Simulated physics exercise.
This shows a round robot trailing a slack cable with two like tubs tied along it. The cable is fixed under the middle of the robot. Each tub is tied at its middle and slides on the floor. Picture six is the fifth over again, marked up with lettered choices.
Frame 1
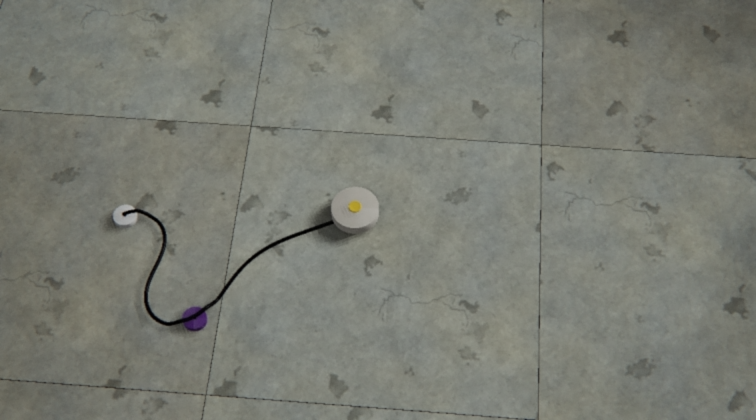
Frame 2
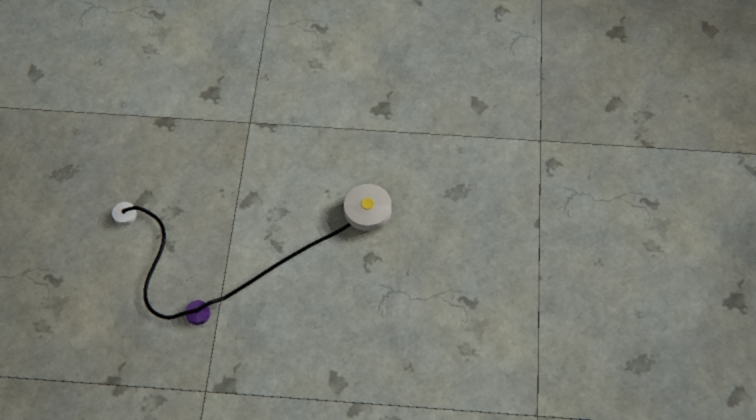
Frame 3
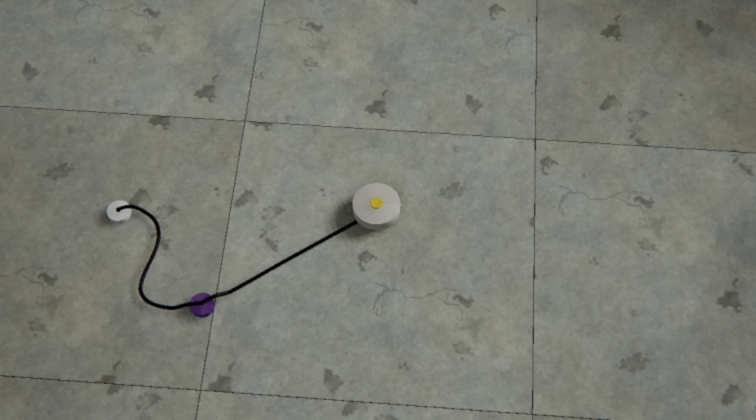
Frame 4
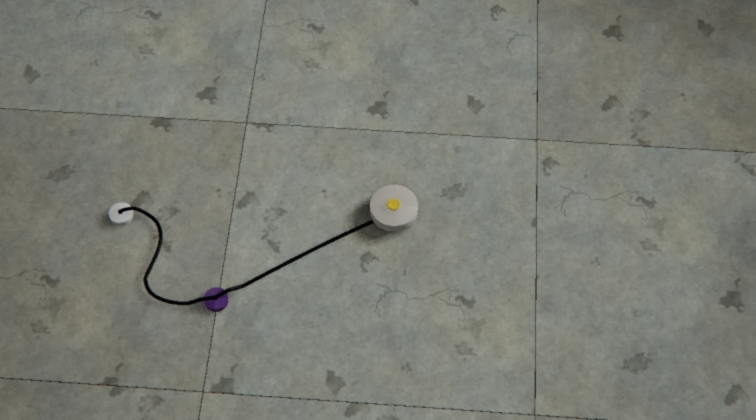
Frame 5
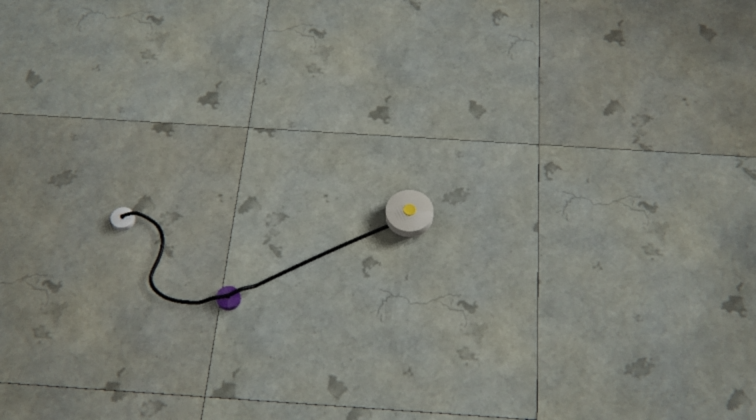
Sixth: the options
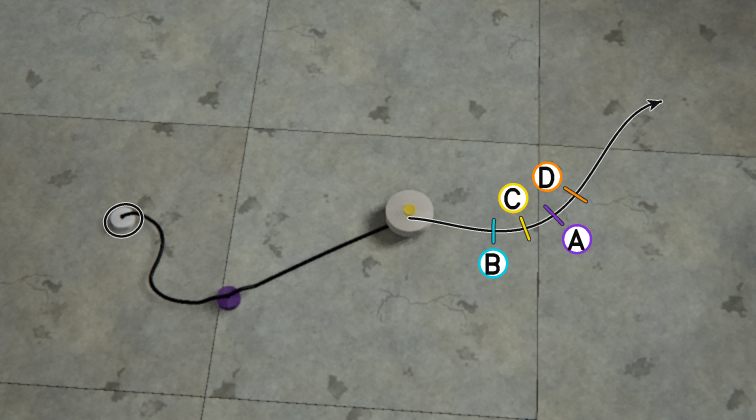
A grey tiled floor with dark blotches and thin cracks is seen from above at a slight tilt. A round, pale grey robot with a yellow spot on top sits near the middle, trailing a curving black cable to a small purple tub at lower left and a white one at far left. The robot slides right, the cable behind it straightens and the purple tub follows, while the white tub stays put and the view jitters slightly.
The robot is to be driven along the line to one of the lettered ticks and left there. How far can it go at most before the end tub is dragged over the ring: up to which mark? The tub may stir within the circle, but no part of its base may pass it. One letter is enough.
All is well up to B.
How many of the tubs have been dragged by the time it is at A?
Two.
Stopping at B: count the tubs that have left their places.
By then, one.
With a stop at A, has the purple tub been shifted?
Yes.
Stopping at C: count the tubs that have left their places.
Two.
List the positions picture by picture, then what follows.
White tub (125, 216); purple tub (195, 318); robot (355, 211), in the first frame.
Robot (368, 208); purple tub (198, 312); white tub (124, 213), in the second frame.
Robot (376, 207); purple tub (202, 305); white tub (119, 211), in the third frame.
Robot (394, 209); purple tub (216, 299); white tub (121, 213), in the fourth frame.
Robot (409, 214); purple tub (228, 298); white tub (123, 218), in the fifth frame.
On the copy, A at (554, 215); B at (494, 231); C at (525, 228); D at (575, 195); the ring at (124, 220); the route from (409, 218) via (570, 201) to (661, 101).
On B. First, robot (439, 218); white tub (123, 218); purple tub (251, 286).
Then, robot (468, 224); white tub (123, 218); purple tub (276, 276).
Finally, robot (494, 227); white tub (123, 218); purple tub (299, 268); the ringed tub at the far end is still in its ring.
By contrast, A drags the last tub to (170, 228); C drags the last tub to (142, 224); D drags the last tub to (196, 230).
